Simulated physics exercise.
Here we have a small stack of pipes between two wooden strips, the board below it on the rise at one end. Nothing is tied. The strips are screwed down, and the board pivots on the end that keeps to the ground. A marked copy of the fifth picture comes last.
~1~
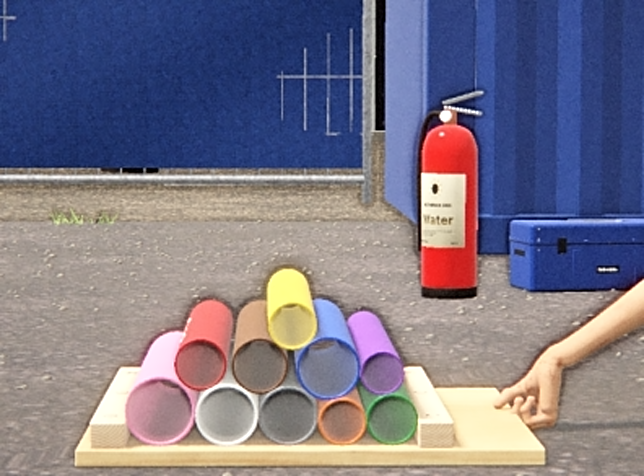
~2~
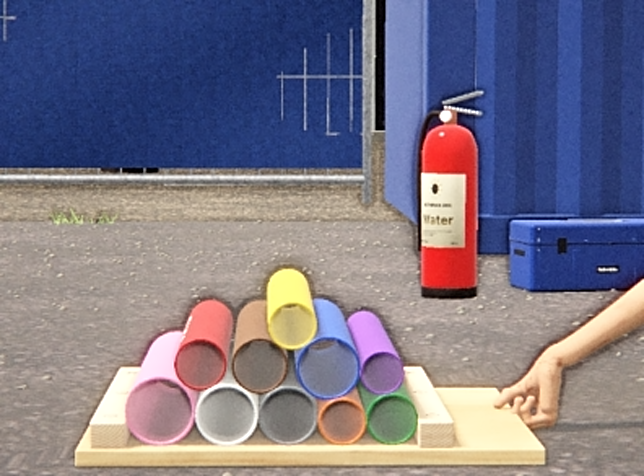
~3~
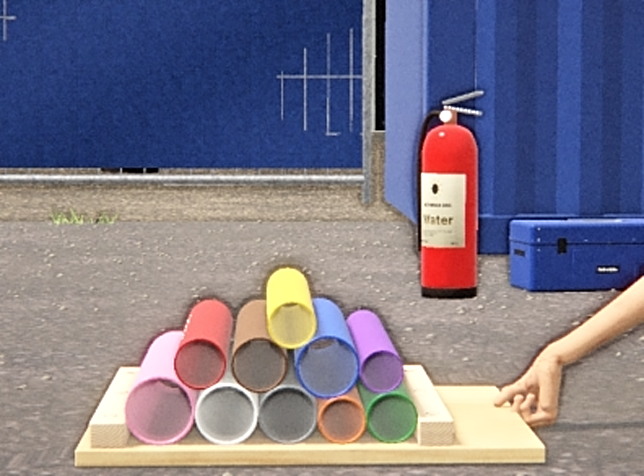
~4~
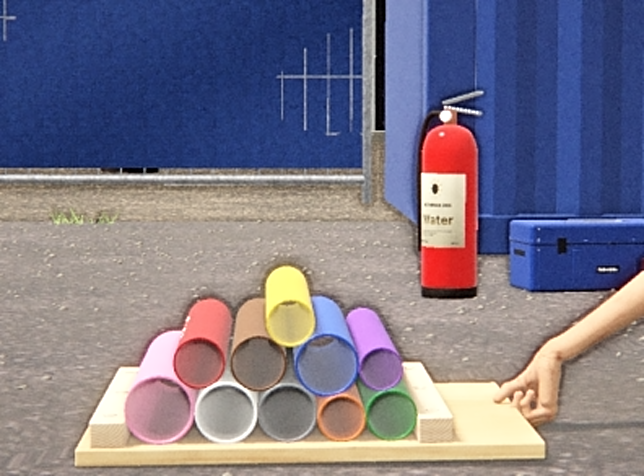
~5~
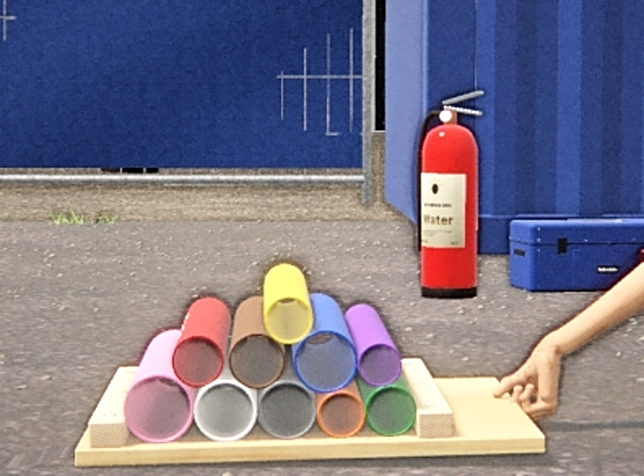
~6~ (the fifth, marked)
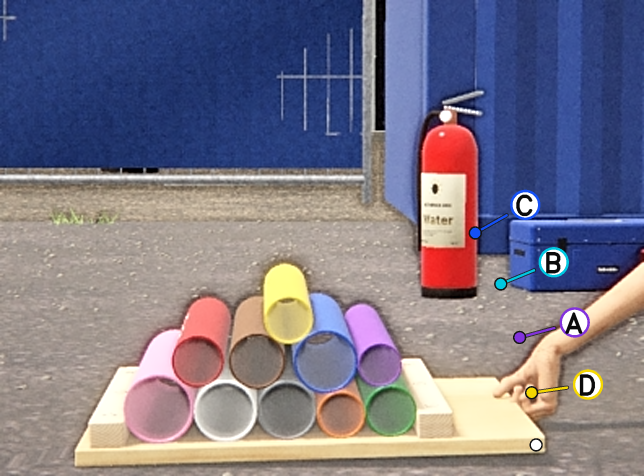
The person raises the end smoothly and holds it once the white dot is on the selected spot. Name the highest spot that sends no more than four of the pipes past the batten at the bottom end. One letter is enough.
It can be raised to C.
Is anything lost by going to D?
No.
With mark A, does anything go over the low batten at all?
No, at A.
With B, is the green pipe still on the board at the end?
Yes, with B.
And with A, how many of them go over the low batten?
It comes to none.
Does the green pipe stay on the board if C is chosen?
Yes, with C.
On the marked copy, A at (520, 337); B at (501, 284); C at (476, 233); D at (532, 393); the white dot at (536, 445).
With C. Early on, board at 17°.
Further on, board at 29°.
At the end, board at 29°, none over the low batten.
As for the rest, A none over the low batten; B none over the low batten; D none over the low batten.
